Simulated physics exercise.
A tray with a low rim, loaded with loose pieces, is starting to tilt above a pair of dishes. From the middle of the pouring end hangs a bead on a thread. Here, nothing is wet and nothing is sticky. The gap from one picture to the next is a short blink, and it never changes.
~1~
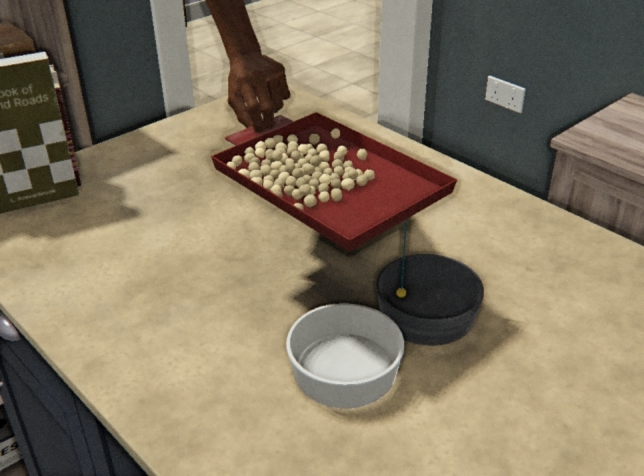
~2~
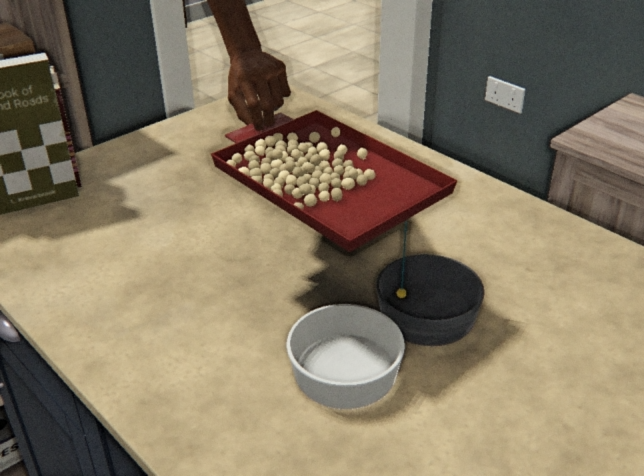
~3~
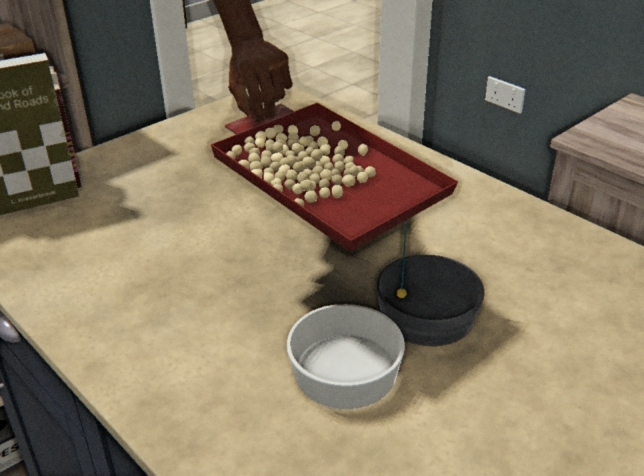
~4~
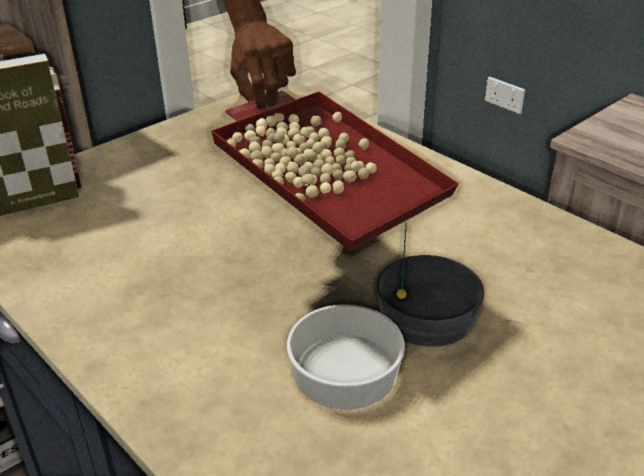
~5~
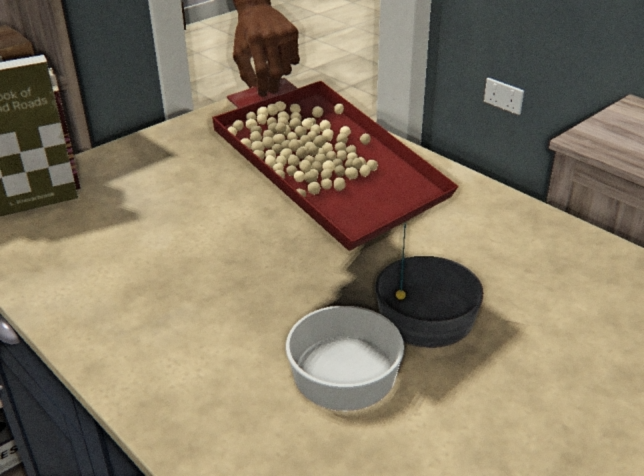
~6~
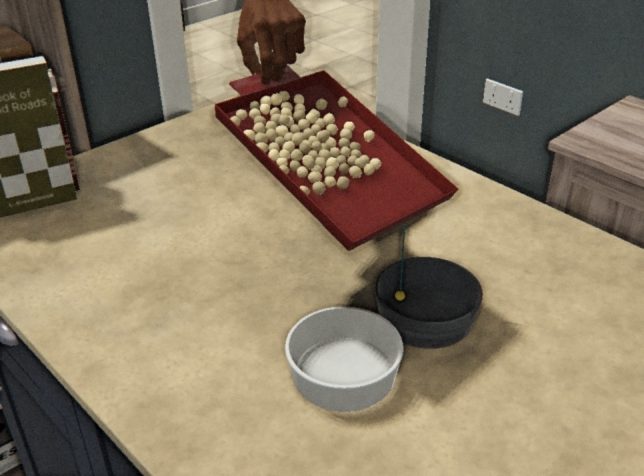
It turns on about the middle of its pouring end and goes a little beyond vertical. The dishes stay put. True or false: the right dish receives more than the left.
True.
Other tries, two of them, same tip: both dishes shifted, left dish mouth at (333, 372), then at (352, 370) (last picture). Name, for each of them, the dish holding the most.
First try: The rightmost dish. Second try: The rightmost dish.
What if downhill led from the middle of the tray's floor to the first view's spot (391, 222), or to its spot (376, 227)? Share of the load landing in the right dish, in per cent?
The first comes to 10 %, while the second comes to 0 %.
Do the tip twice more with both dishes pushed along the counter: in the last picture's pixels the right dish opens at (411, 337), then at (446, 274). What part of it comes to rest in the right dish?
About 40% on the first try and 30% on the second.
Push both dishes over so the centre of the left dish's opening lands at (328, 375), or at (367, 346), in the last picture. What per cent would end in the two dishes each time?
You'd get 60 per cent first and 70 per cent second.
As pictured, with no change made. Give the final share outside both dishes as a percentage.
My guess is about 60 percent.
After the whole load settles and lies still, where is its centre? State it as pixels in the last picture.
The centre comes to rest close to (459, 340).
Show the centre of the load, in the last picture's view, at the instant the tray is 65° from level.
Around (414, 195).
Shortly afterwards, tray tipped steeply; the bulk on the tray; only a few in the left dish; only a few outside both; a little in the air.
Next, tray tipped past a quarter turn; near two thirds on the tray; only a few in the left dish; a little in the right dish; a little outside both; a little in the air.
Some moments later, tray tipped past a quarter turn; only a few in the left dish; near half in the right dish; near half outside both.
In the end, tray tipped past a quarter turn; only a few in the left dish; near half in the right dish; near half outside both.
